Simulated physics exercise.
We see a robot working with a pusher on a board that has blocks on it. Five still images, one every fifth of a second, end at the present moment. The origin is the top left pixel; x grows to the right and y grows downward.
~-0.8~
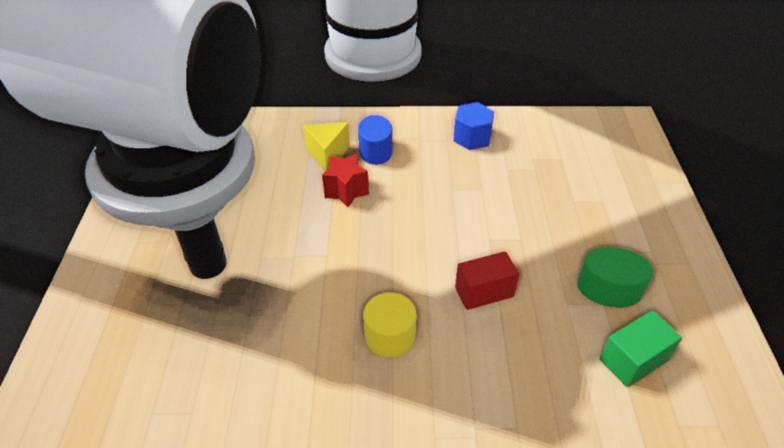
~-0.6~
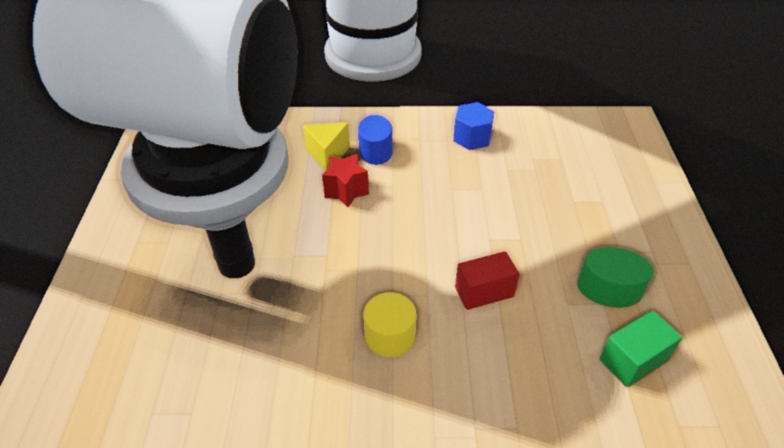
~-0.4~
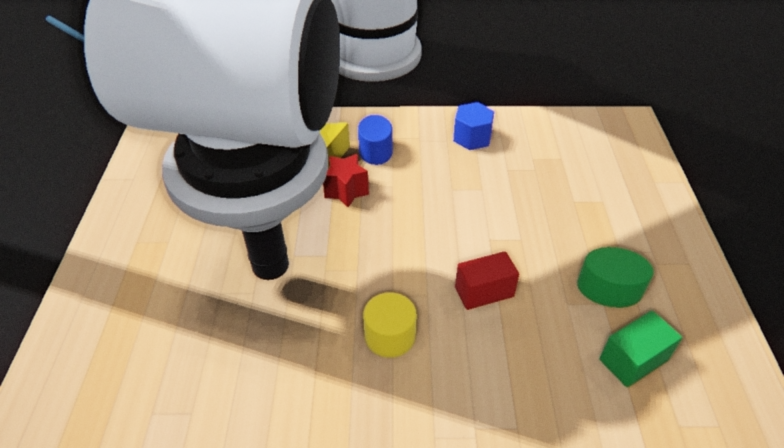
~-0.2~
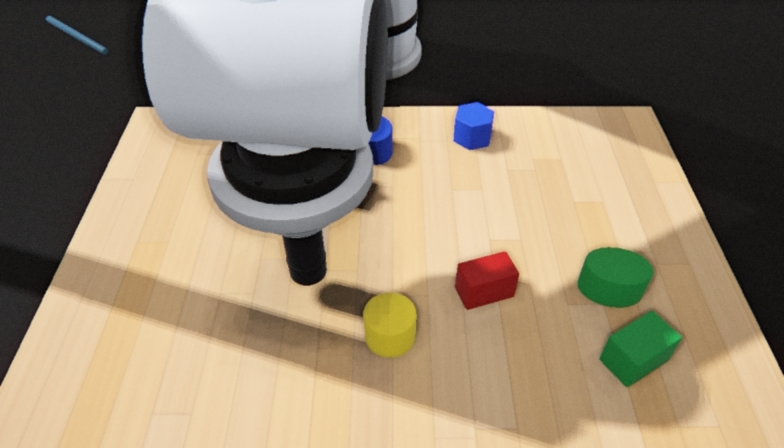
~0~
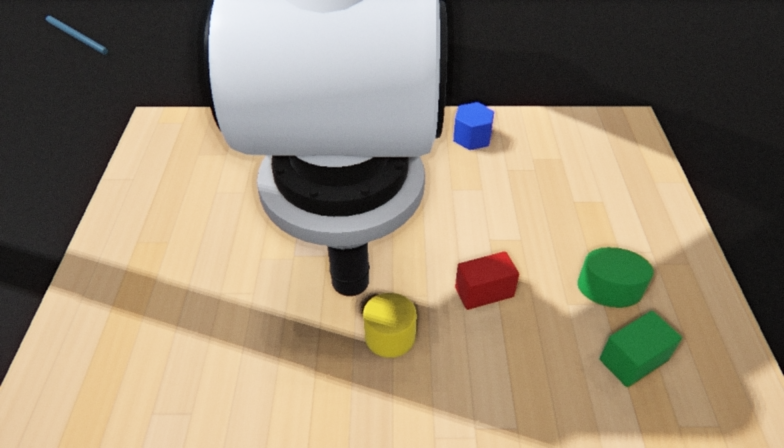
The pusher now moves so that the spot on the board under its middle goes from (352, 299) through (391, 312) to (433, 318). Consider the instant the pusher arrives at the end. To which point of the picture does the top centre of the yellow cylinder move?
When the path ends, it will be at (416, 333).
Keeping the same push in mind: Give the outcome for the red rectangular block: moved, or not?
It is not moved.
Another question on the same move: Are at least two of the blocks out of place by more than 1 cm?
No
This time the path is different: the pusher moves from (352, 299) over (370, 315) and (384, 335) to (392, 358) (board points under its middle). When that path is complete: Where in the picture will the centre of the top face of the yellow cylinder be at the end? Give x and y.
It will likely be found at (433, 359).
The first path, step by step. Halfway along, pusher (393, 297); yellow cylinder (406, 326).
At the end, pusher (435, 301); yellow cylinder (416, 333); red rectangular block not moved.
